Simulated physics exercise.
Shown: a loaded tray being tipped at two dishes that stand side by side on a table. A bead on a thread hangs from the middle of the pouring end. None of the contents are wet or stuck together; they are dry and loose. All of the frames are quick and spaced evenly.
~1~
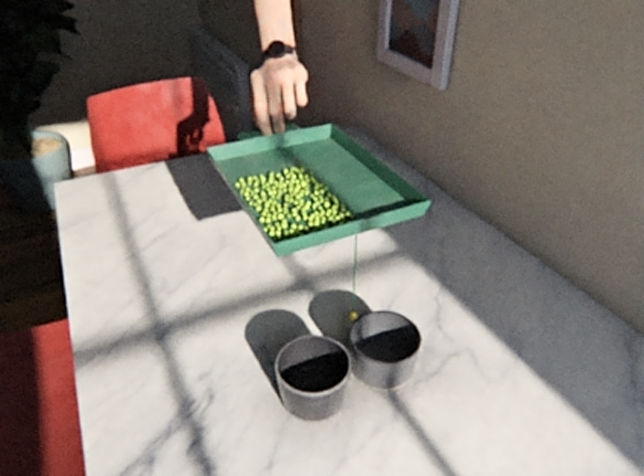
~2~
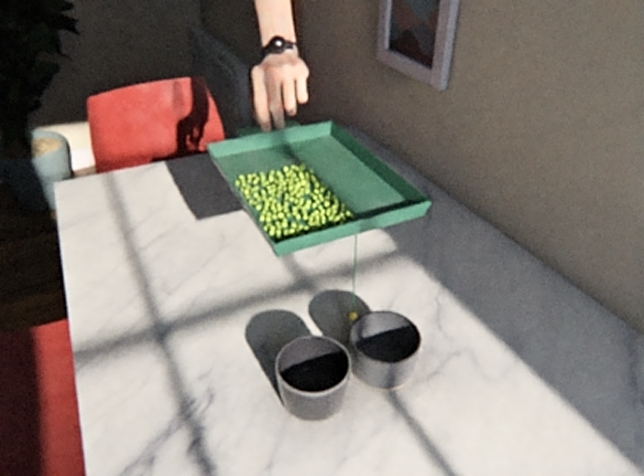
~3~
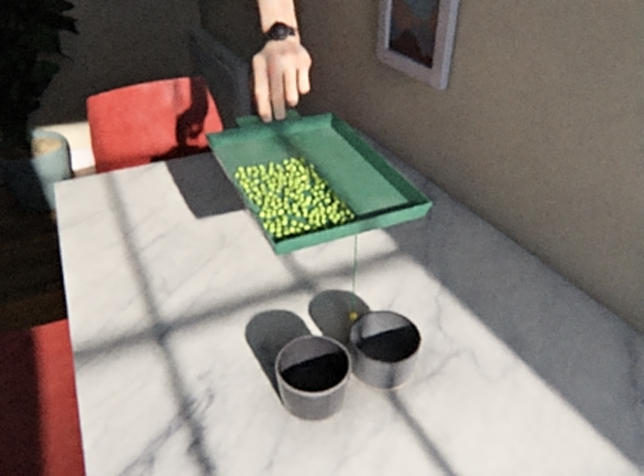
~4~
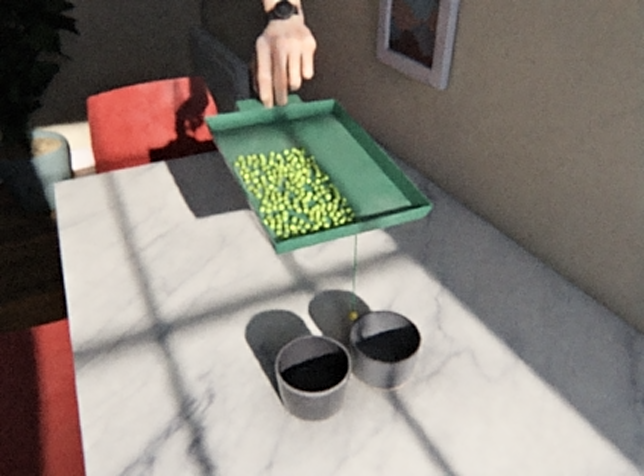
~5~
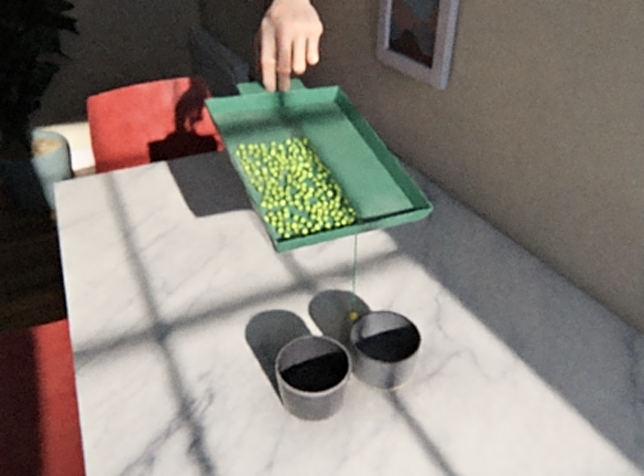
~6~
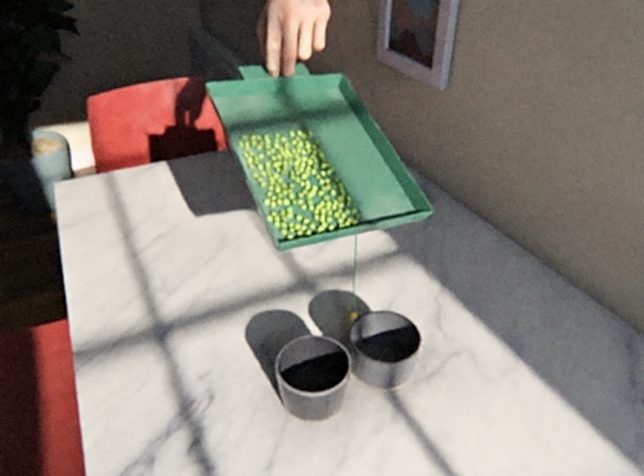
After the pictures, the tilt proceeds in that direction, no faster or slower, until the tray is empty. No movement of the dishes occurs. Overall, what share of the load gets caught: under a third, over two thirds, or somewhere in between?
The dishes collect at least a third and at most two thirds of the load.
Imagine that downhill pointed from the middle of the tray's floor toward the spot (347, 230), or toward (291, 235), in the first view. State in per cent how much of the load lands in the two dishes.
Near 80 % and, after that, 50 %.
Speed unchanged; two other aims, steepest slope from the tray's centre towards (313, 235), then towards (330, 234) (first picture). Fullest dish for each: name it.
Point by point: The left side, then the left side.
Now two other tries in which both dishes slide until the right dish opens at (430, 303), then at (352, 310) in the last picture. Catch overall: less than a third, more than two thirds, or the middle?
Where the dishes stand first, in the middle band; where they stand second, less than a third.
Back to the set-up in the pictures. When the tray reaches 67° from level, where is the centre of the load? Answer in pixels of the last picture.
The centre of the load shows up near (358, 223) in the last view.
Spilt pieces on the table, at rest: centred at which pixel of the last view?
I'd mark it at about (432, 361).
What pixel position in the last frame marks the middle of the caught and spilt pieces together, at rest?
Centre at rest, last view: Approx. (396, 363).
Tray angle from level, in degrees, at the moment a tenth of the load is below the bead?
That would be about 100 degrees from level.
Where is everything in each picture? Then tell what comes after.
In the first picture, corners of the pouring end at (276, 241) and (425, 200), level; middle of the load at (296, 202), dried peas; left dish at (330, 404); right dish at (403, 373); bead on its thread at (353, 315).
In the second picture, corners of the pouring end at (277, 241) and (426, 200), level; middle of the load at (296, 201).
In the third picture, corners of the pouring end at (277, 240) and (426, 202), tipped barely, lowest at the right corner; middle of the load at (296, 197).
In the fourth picture, corners of the pouring end at (279, 240) and (427, 204), tipped a little, lowest at the right corner; middle of the load at (297, 191).
In the fifth picture, corners of the pouring end at (280, 240) and (428, 206), tipped clearly, lowest at the right corner; middle of the load at (298, 186).
In the sixth picture, corners of the pouring end at (281, 240) and (428, 209), tipped clearly, lowest at the right corner; middle of the load at (302, 184), about half on the move; left dish at (330, 404); right dish at (403, 373).
Soon, tray tipped steeply; nearly all on the tray; a small part in the air.
A while on, tray tipped past a quarter turn; about a third on the tray; a small part in the right dish; a small part outside both; about a third in the air.
Towards the end, tray tipped past a quarter turn; a stray few in the left dish; about half in the right dish; about half outside both.
Finally, tray tipped past a quarter turn; a stray few in the left dish; about half in the right dish; about half outside both.
